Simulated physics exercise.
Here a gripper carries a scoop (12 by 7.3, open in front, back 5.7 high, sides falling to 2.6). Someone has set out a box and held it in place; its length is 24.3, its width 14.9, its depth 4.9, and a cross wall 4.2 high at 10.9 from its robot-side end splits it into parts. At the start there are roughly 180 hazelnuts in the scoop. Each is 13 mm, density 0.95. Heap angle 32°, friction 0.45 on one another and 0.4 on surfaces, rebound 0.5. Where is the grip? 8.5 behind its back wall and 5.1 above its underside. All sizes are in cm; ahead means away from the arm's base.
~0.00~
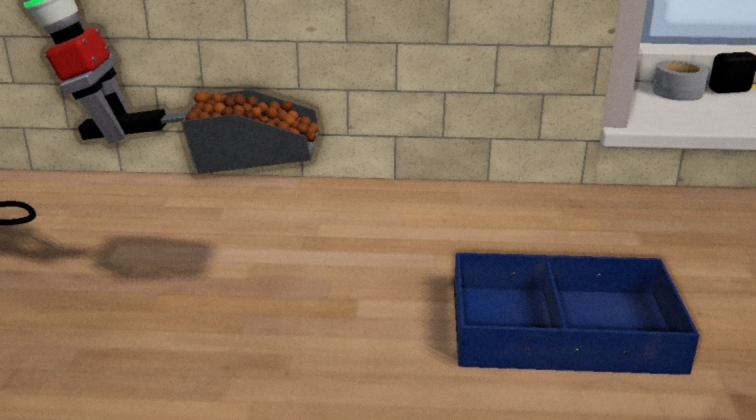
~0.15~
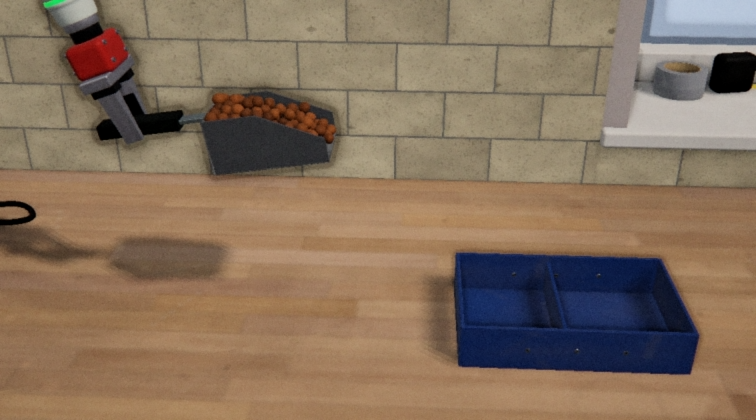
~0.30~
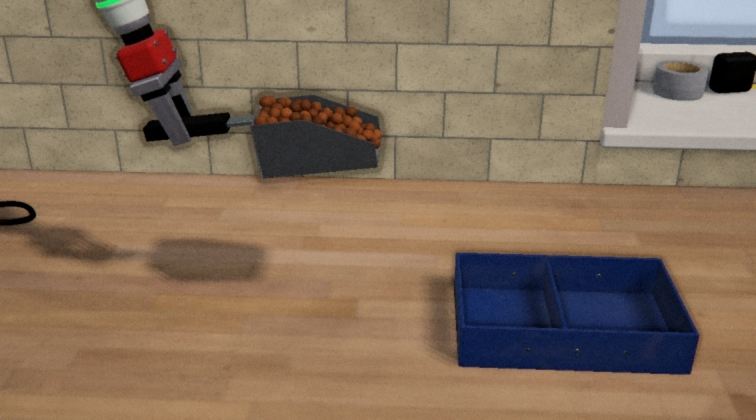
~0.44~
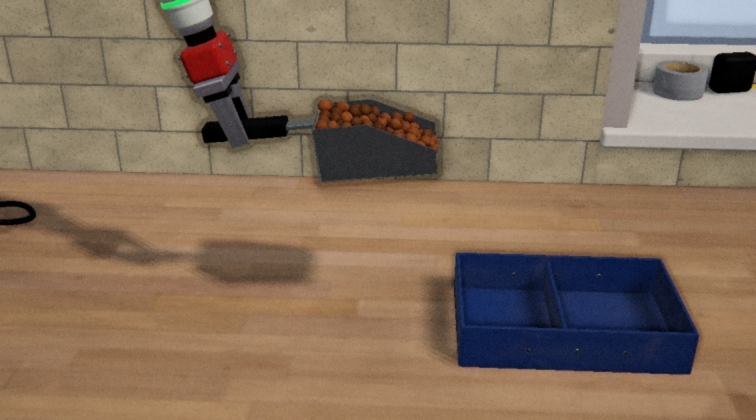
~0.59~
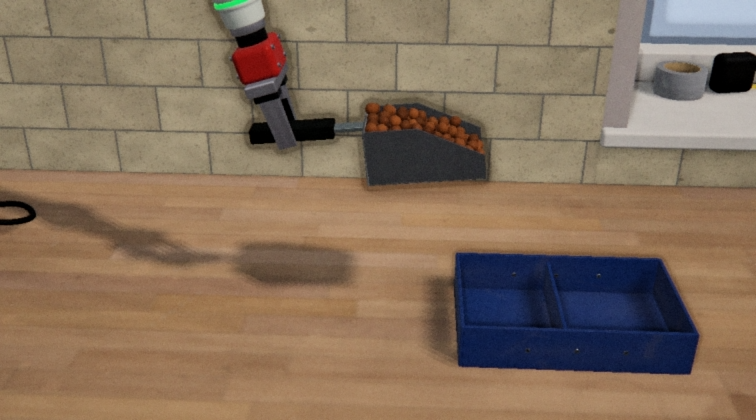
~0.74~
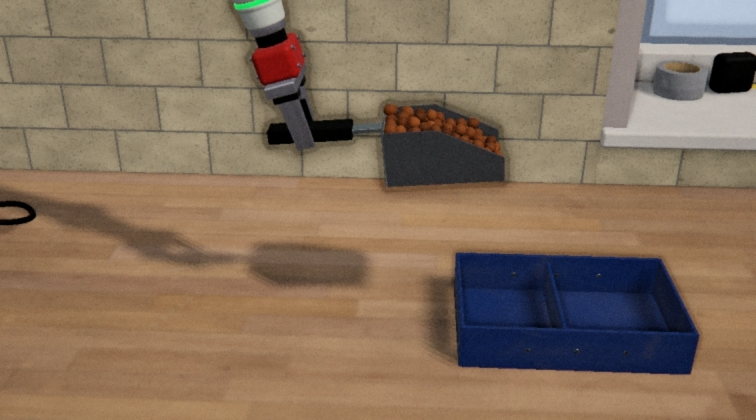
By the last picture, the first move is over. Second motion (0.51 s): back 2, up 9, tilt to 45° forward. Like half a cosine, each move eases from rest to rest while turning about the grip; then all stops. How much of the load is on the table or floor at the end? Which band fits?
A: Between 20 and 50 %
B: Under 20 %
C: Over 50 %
Over 50 %.
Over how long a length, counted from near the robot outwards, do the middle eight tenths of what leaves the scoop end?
Length: Close to 12 cm.
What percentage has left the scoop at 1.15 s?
My estimate is roughly 35 % gone.
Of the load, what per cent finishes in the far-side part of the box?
About 0 per cent.
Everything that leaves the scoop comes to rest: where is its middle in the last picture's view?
I'd say somewhere near (415, 320) in the final view.
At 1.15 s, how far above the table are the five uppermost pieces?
Estimated height above table: About 24 centimetres.
After 0.94 s, tilted 12° forward, highest piece 26 above the table; 184 on the scoop.
After 1.15 s, tilted 40° forward, highest piece 23 above the table; 121 on the scoop, 7 on the table or floor, 6 in the robot-side part, 50 in flight or on a rim.
After 1.45 s, tilted 45° forward, highest piece 13 above the table; 146 on the table or floor, 9 in the robot-side part, 29 in flight or on a rim.
After 2.50 s, tilted 45° forward, highest piece 2 above the table; 174 on the table or floor, 10 in the robot-side part.
At rest, 174 on the table or floor, 10 in the robot-side part. That is 95 % on the table or floor.
